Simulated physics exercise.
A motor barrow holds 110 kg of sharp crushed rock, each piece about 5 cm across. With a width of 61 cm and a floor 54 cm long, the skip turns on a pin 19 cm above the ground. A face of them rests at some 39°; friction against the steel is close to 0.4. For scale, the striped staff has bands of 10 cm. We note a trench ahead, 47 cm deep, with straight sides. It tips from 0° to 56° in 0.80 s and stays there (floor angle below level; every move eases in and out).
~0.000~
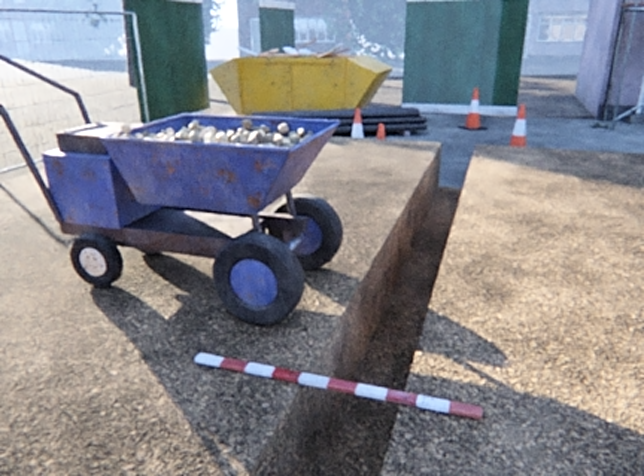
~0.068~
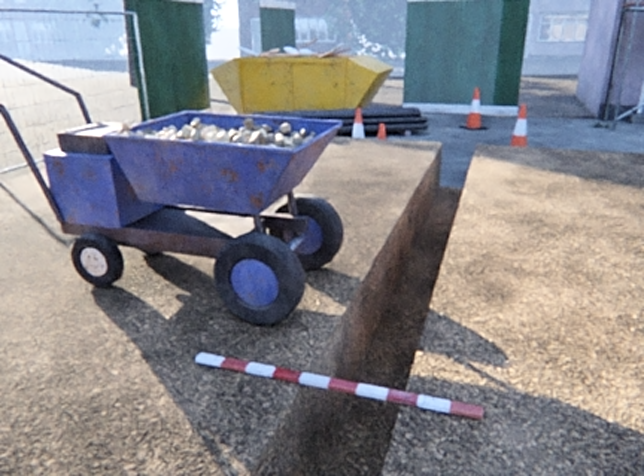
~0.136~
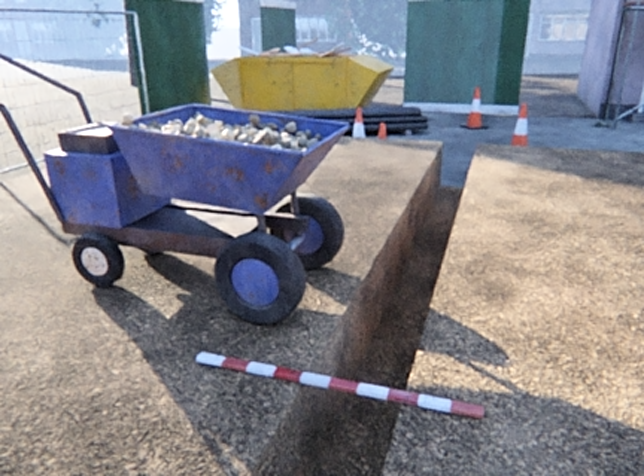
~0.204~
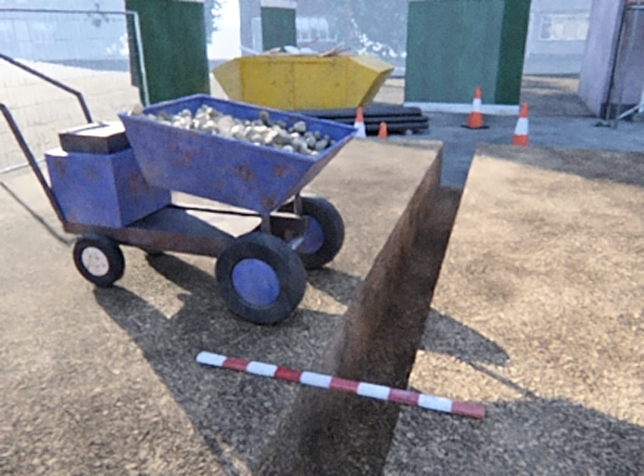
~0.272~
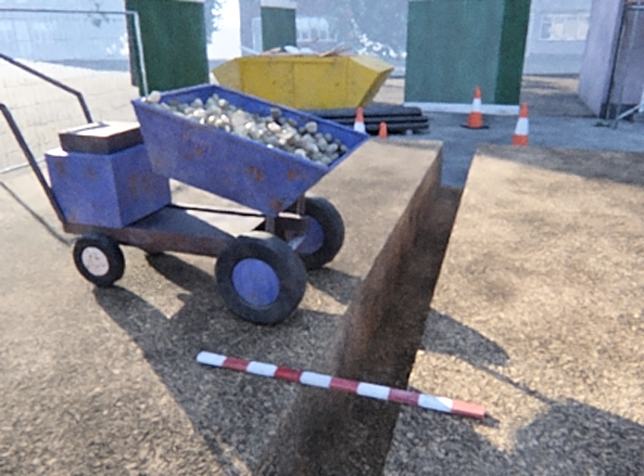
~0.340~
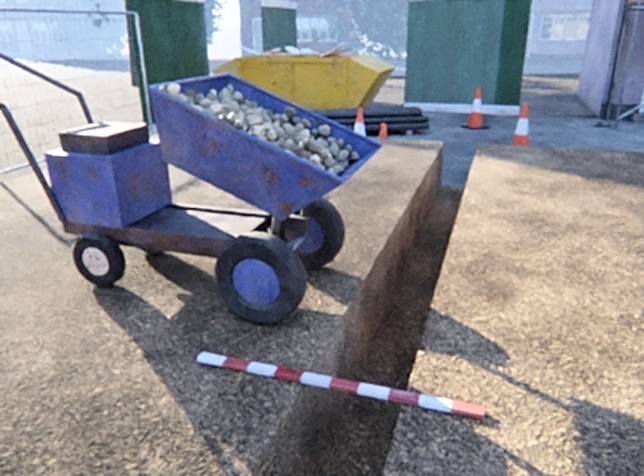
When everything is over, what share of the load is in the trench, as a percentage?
Close to 7 in a hundred.
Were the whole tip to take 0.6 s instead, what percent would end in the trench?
Then some 5 per cent would.
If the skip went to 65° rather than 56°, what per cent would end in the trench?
In that case some 15 per cent.
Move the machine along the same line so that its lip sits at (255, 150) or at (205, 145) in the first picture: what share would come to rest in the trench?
20 and 30 %.
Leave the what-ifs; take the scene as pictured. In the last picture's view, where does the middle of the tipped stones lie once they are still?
Their middle ends up near (460, 317).
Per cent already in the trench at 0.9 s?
Some 0 per cent.
After 0.6 s the floor is at 47°; 100 % in the skip; the foremost stones are at (373, 208).
After 0.9 s the floor is at 56°; 96 % in the skip, 2 % in the trench, 2 % past the trench; the foremost stones are at (450, 307).
After 1.2 s the floor is at 56°; 79 % in the skip, 3 % in the trench, 18 % past the trench; the foremost stones are at (529, 348).
After 3.2 s the floor is at 56°; 72 % in the skip, 7 % in the trench, 21 % past the trench; the foremost stones are at (547, 321).
